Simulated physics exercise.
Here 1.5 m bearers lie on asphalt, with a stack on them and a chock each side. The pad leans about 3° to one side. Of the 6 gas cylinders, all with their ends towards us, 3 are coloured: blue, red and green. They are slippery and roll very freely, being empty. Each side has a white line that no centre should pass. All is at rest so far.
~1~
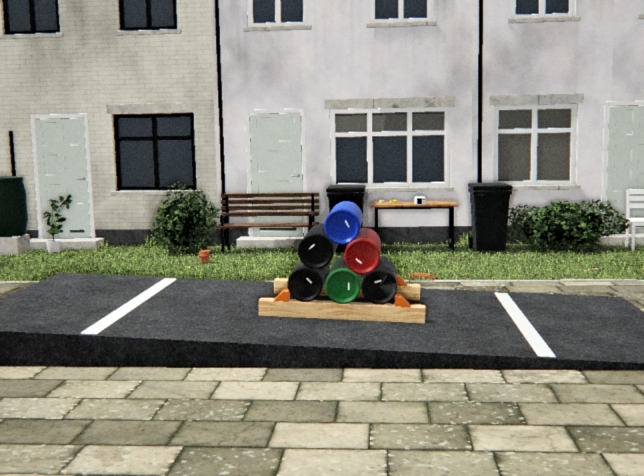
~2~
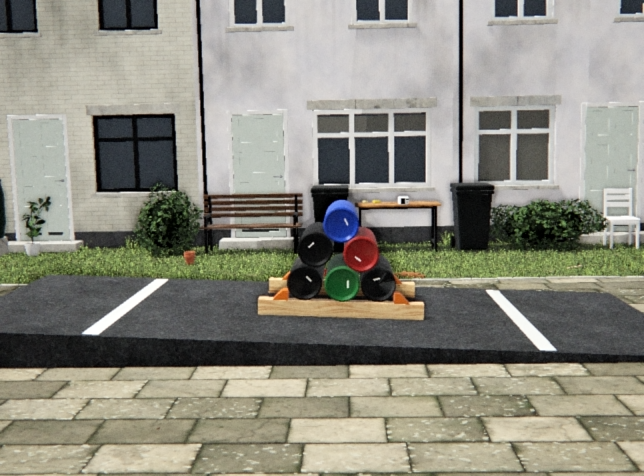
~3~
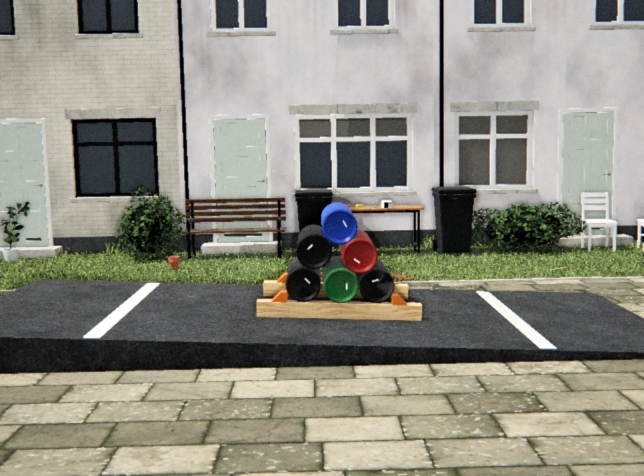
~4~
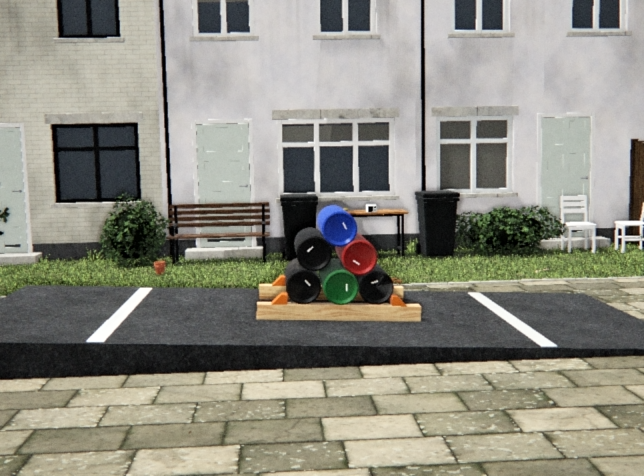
Coloured and black cylinders resting stacked on timber bearers between white lines on asphalt, while the view shifts slowly past terraced houses.
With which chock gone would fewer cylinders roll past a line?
The left-hand chock.
With the left chock gone, after 1.7 s, blue is on the bearers, 35 cm from the bearers' left end, rolling left; red is up on others, 60 cm from the bearers' right end; green is on the bearers, 75 cm from the bearers' right end; 0 over a line so far.
With the left chock gone, finally, blue is on the bearers, 45 cm from the bearers' left end; red is up on others, 60 cm from the bearers' right end; green is on the bearers, 75 cm from the bearers' right end; 1 over a line so far.
With the right chock gone, after 3.6 s, blue is off the bearers, 55 cm short of the right line, rolling right; red is off the bearers, 55 cm short of the right line, rolling right; green is on the bearers, 5 cm from the bearers' right end, rolling right; 1 over a line so far.
With the right chock gone, finally, blue is past the right line; red is past the right line; green is past the right line; 6 over a line so far.
